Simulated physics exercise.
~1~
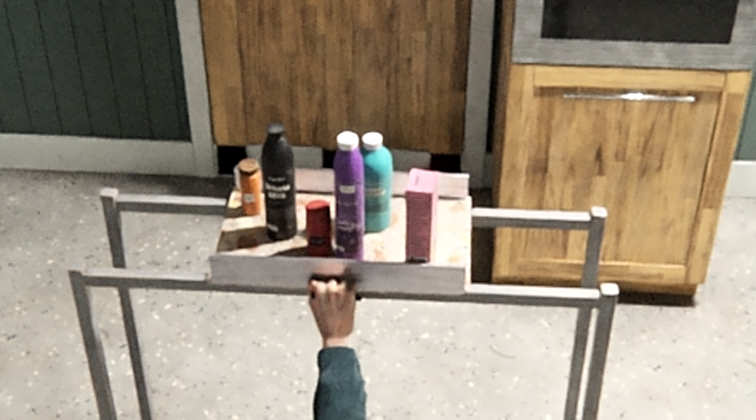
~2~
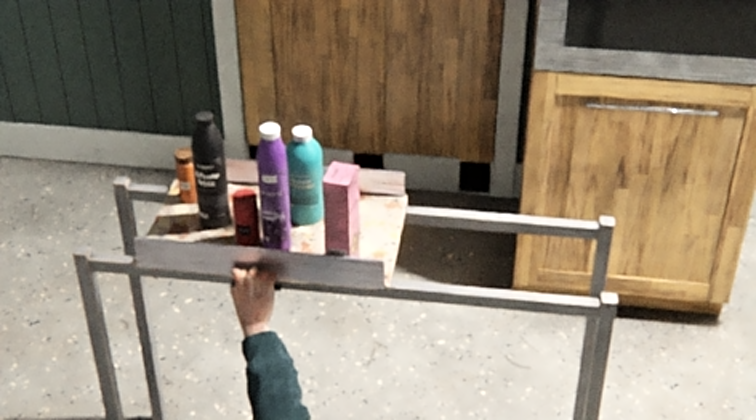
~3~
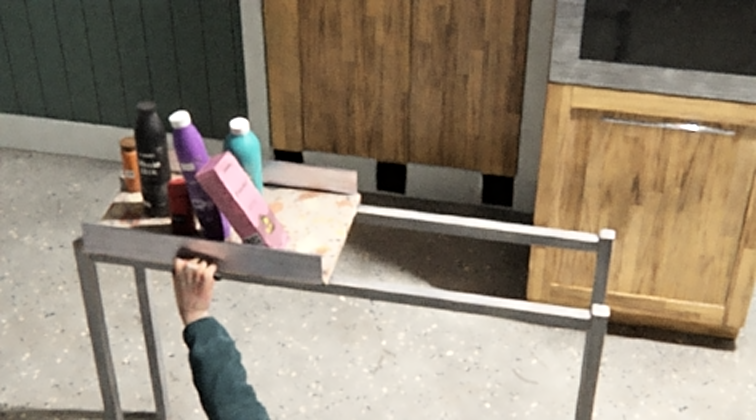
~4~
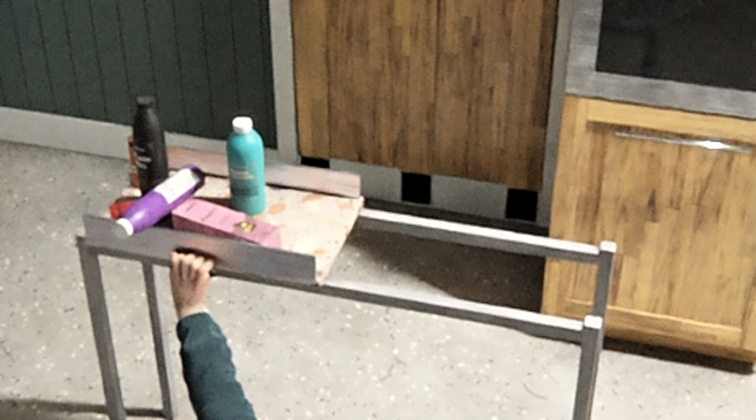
A tray carrying bottles, shakers and a pink carton is slid left along a metal frame by a hand; the carton and purple bottle tilt, then topple with the red shaker, ending down on the tray while the black and turquoise bottles stay upright.
